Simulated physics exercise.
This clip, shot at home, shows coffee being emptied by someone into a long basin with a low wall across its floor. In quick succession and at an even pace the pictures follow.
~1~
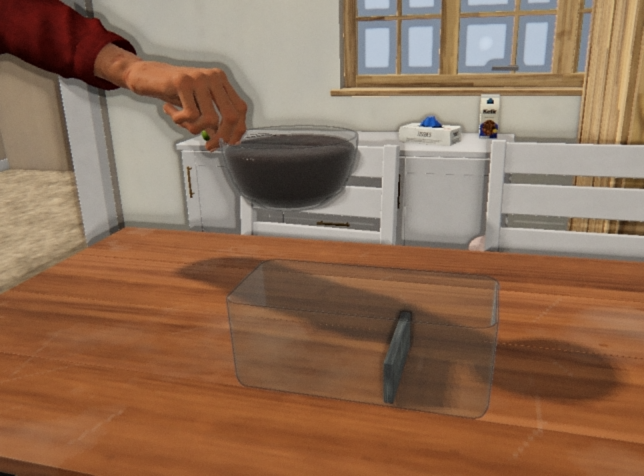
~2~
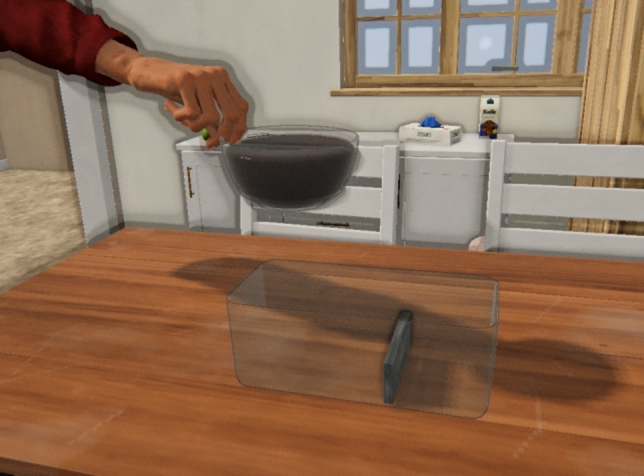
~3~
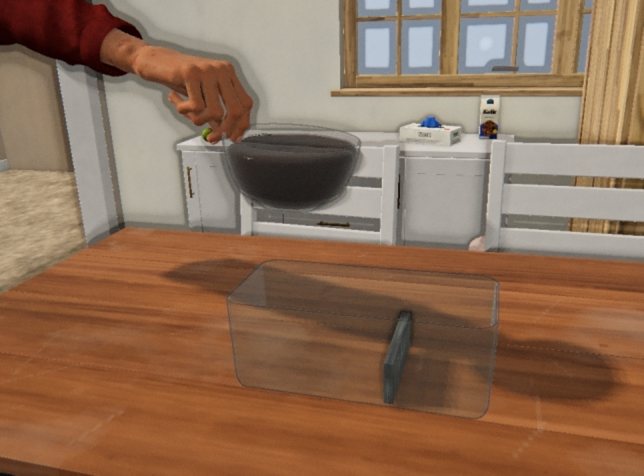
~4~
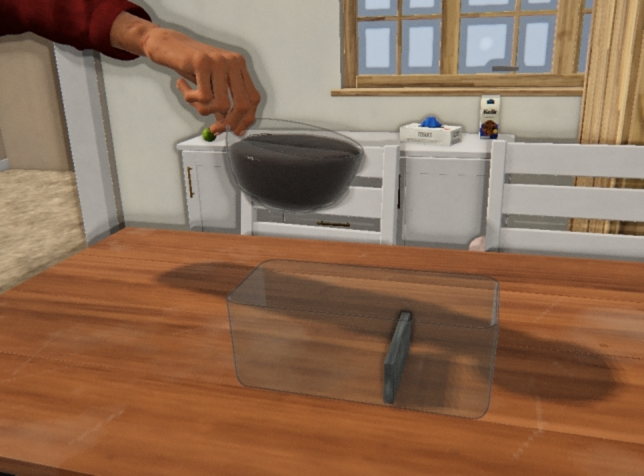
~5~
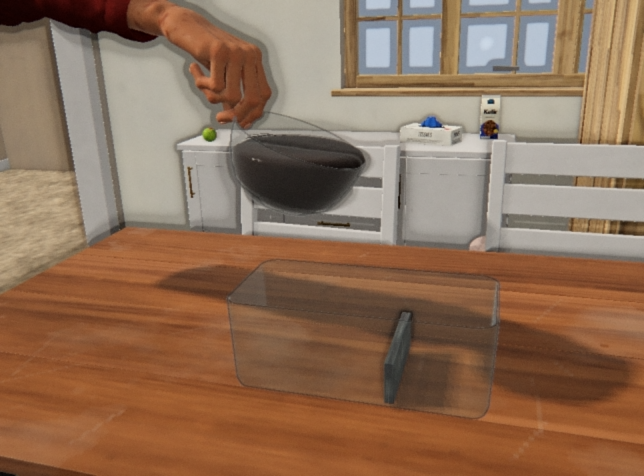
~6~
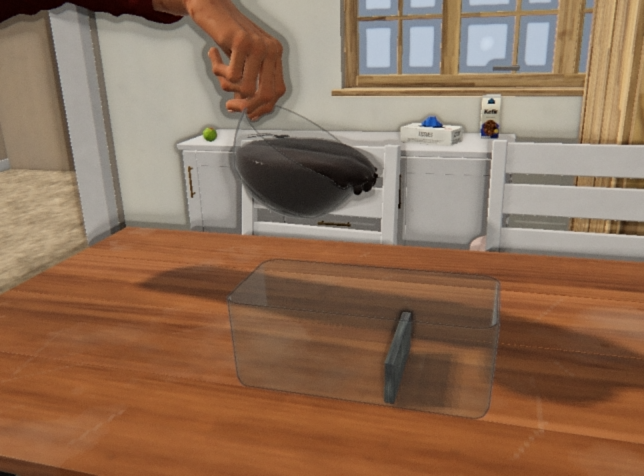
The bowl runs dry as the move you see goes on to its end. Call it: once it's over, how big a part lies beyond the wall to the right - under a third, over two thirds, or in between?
In between.
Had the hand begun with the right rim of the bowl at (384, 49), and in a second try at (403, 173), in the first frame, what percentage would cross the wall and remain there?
Close to 65 in a hundred, then close to 75 in a hundred.
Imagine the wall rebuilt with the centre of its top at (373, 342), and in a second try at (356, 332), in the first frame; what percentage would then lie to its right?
In order, some 65 and 80 in a hundred.
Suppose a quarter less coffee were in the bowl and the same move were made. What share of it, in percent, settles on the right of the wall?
It comes to around 35 percent.
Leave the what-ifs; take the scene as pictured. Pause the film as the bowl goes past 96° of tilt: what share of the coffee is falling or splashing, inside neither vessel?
I'd say some 40 per cent.
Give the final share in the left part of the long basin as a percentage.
About 50 per cent.
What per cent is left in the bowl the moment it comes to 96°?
It still holds around 15 per cent there.
A moment on, the tilt is 96° and 15 per cent is still to pour, 7 is left of the wall and 40 right of it.
Next, the tilt is 110° and 0 per cent is still to pour, 44 is left of the wall and 38 right of it.
Then the tilt is 110° and 0 per cent is still to pour, 50 is left of the wall and 44 right of it.
Later the tilt is 110° and 0 per cent is still to pour, 52 is left of the wall and 43 right of it.
At rest 52 per cent lies left of the wall, 43 right of it and 5 outside.
